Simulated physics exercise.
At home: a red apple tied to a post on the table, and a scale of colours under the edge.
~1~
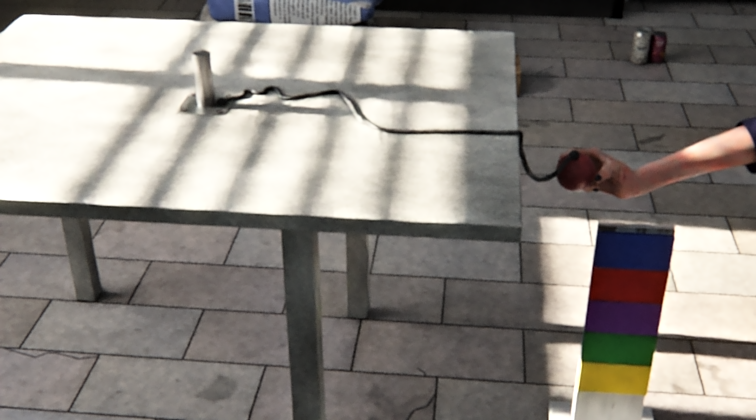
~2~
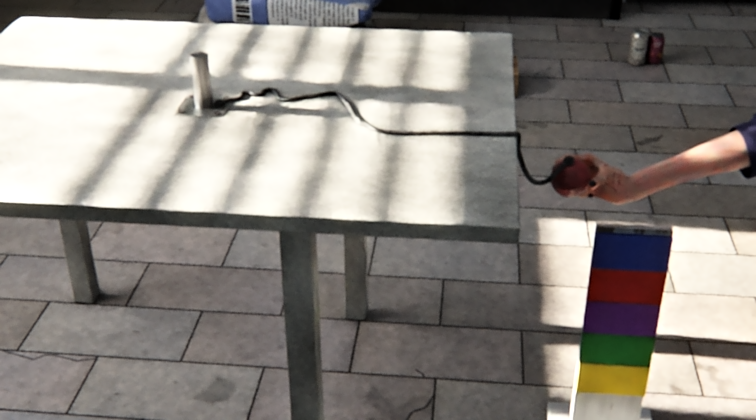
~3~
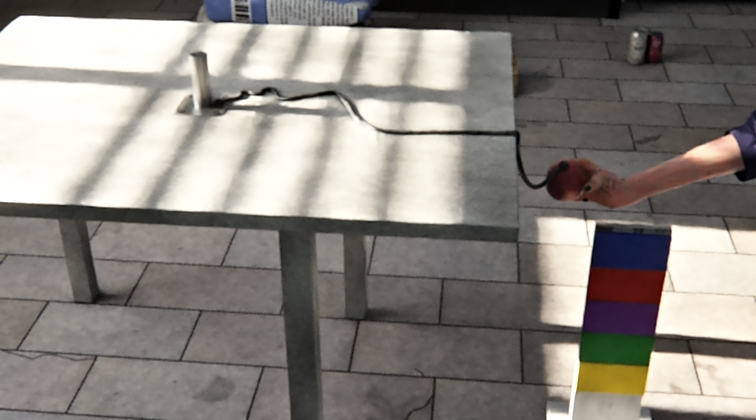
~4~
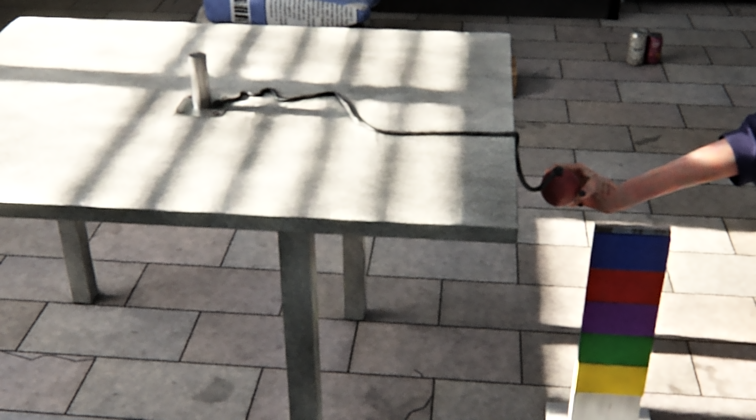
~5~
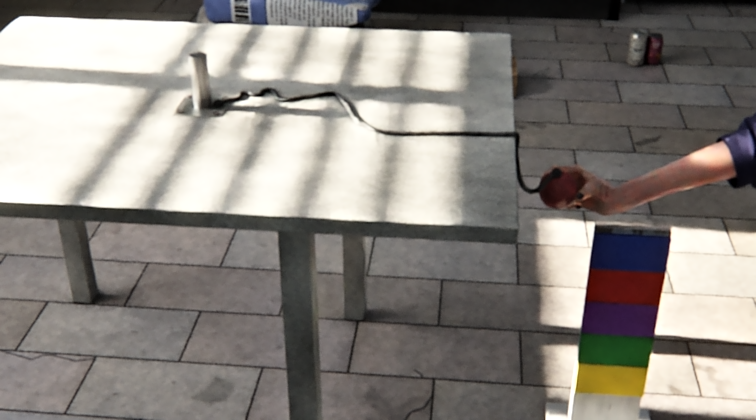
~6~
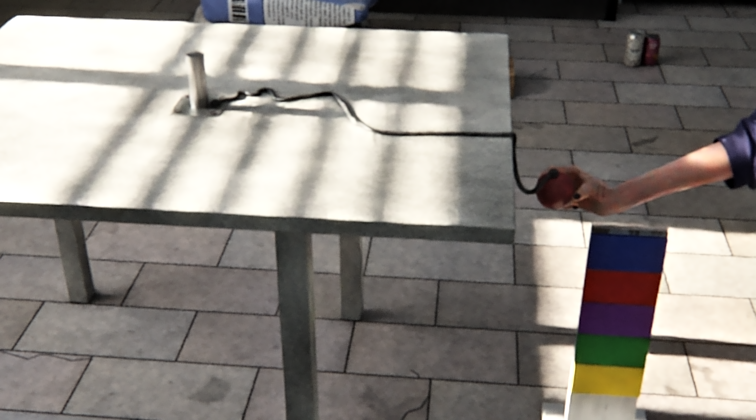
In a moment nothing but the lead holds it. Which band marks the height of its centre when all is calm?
Its middle rests at the purple band.
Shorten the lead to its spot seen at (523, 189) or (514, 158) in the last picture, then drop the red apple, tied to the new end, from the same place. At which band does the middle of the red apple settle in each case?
In that order: Red; blue.
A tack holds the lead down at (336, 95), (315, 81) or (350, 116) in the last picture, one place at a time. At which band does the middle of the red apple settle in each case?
In that order: Red; red; blue.
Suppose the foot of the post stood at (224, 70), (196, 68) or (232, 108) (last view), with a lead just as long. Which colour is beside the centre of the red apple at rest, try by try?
Try by try: Purple; red; green.
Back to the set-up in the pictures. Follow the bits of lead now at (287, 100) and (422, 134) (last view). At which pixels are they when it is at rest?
About (328, 111), and the other about (512, 137).
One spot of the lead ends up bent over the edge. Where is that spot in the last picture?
It lies at about (407, 134).
A little later, apple near (468, 282); level with purple.
Next, apple near (505, 311); level with purple.
When it is over, apple near (502, 309); level with purple. The purple one.
